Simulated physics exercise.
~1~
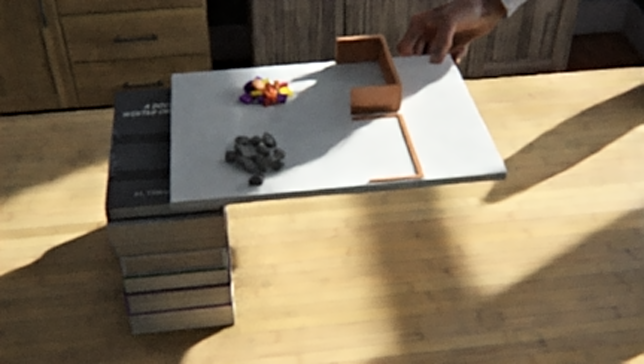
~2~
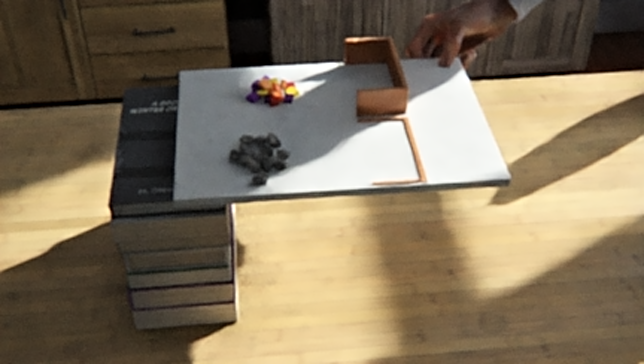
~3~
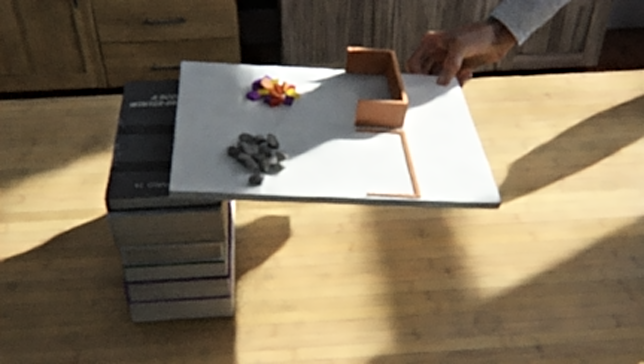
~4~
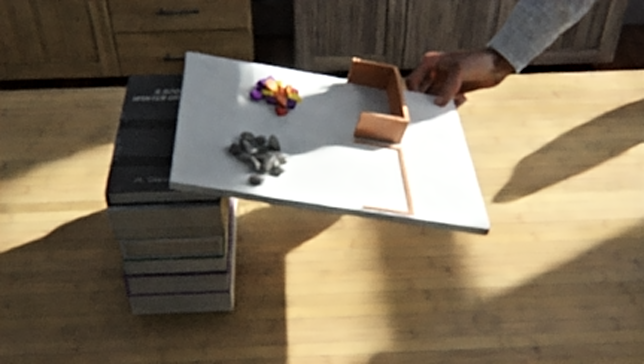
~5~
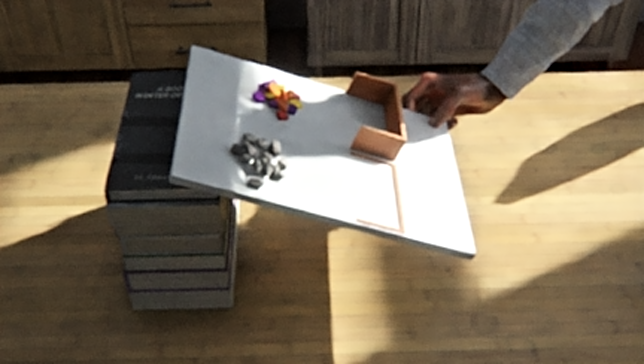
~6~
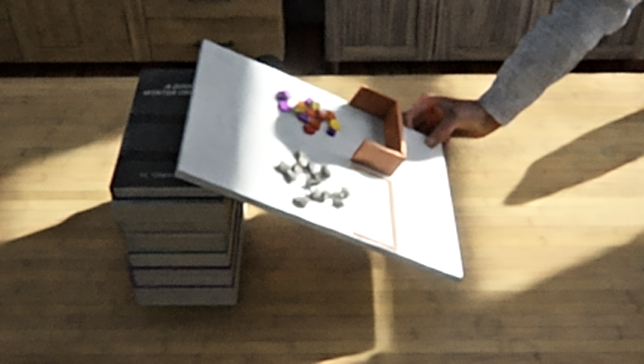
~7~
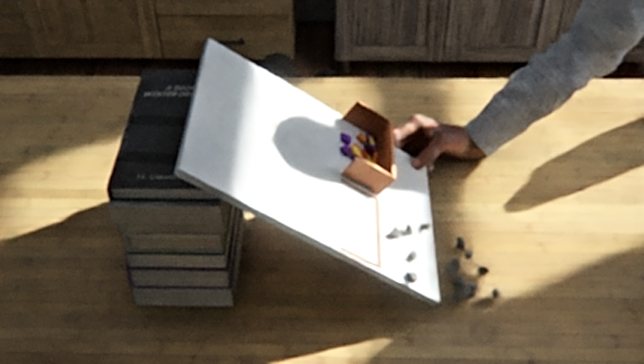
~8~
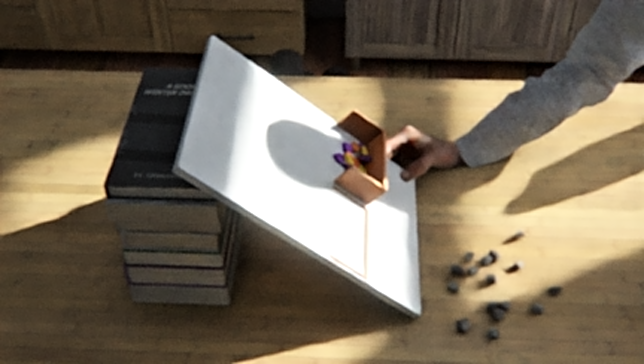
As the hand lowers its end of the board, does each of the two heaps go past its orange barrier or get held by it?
The nearer heap of dark grey lumps goes over its low strip and scatters onto the counter. The farther heap of colourful pieces is held behind its taller orange fence.
